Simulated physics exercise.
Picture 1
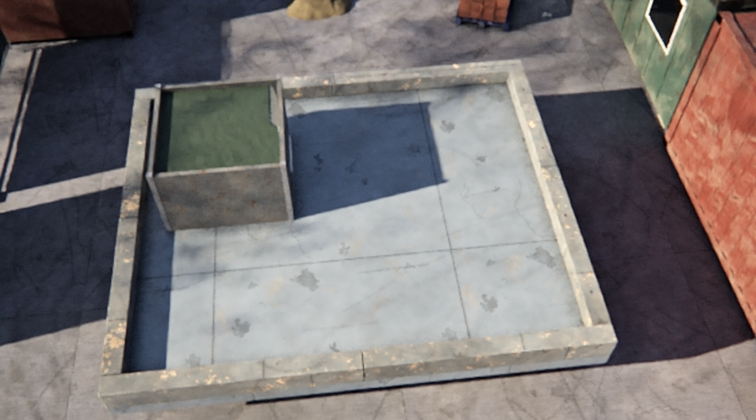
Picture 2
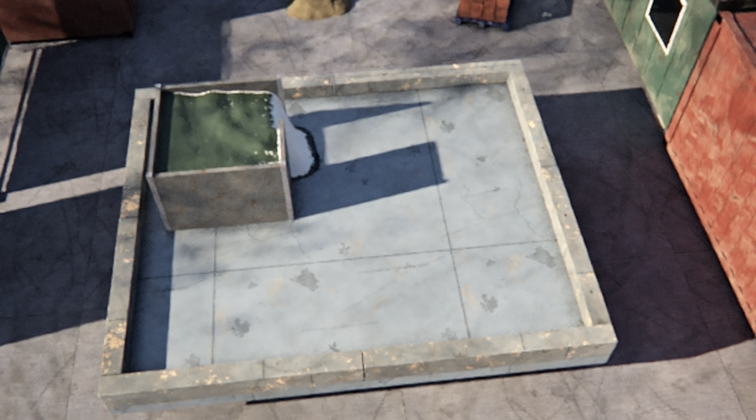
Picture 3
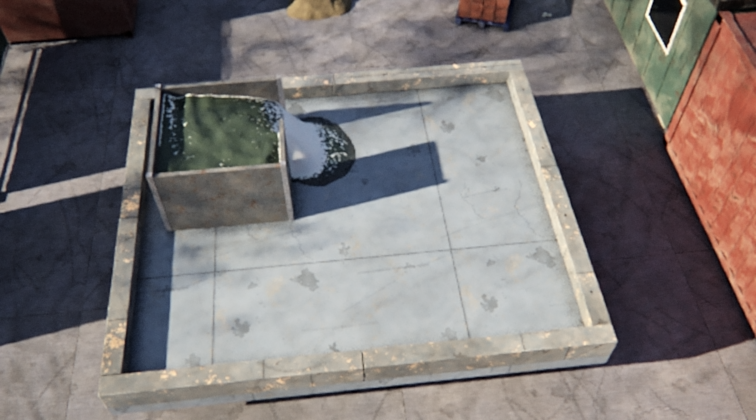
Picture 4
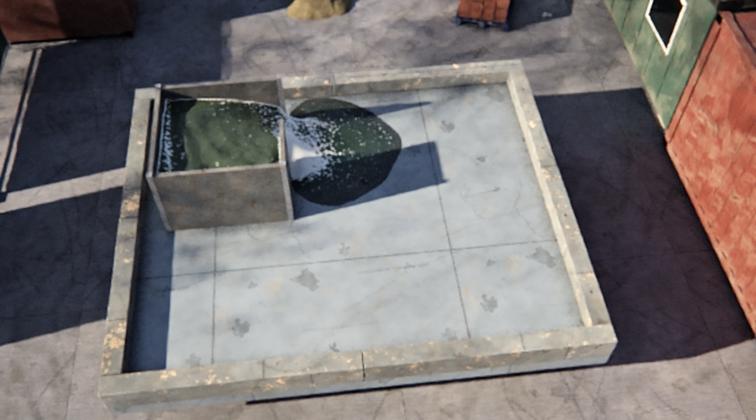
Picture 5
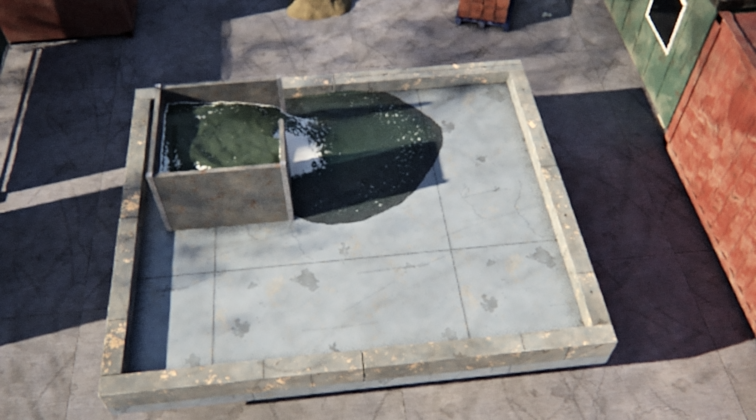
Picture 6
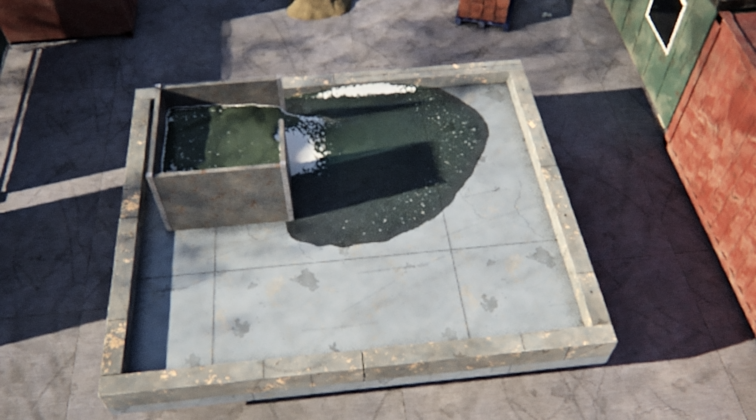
At the start, greenish water sits still in an open-topped tank at the upper left of a pad ringed by a low wall. Water then bursts from the tank's right side in a white, foamy gush and spreads rightward as a widening dark pool, covering much of the pad's upper part.
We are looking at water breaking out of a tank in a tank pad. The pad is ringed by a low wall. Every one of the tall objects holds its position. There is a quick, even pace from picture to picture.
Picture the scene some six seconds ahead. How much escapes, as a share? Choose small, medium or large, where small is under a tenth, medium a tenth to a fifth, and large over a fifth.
Medium.
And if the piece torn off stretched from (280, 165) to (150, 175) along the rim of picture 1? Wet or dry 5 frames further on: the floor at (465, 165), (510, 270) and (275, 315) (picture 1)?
First point bare, second point bare, third point swamped.
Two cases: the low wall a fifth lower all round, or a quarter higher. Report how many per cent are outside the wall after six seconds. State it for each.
The first case gives roughly 24 in a hundred and the second roughly 8 in a hundred.
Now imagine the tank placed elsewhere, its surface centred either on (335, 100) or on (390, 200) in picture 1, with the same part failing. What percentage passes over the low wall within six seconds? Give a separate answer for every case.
You'd get close to 24 per cent the first time and close to 22 per cent the second.
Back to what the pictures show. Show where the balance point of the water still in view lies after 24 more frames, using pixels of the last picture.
Centre of the water: Near (384, 193).
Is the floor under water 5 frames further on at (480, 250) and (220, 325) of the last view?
The first point is swamped, the second spared.
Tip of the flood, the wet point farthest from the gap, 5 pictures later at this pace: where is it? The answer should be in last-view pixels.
Look around (558, 271).
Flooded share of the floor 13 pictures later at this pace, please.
About 55 %.
A moment on, water covers 40 % of the floor; the low wall has let 0 % over.
Next, water covers 45 % of the floor; the low wall has let 0 % over.
Then, water covers 50 % of the floor; the low wall has let 10 % over.
Later, water covers 60 % of the floor; the low wall has let 14 % over.
In the end, water covers 85 % of the floor; the low wall has let 14 % over.
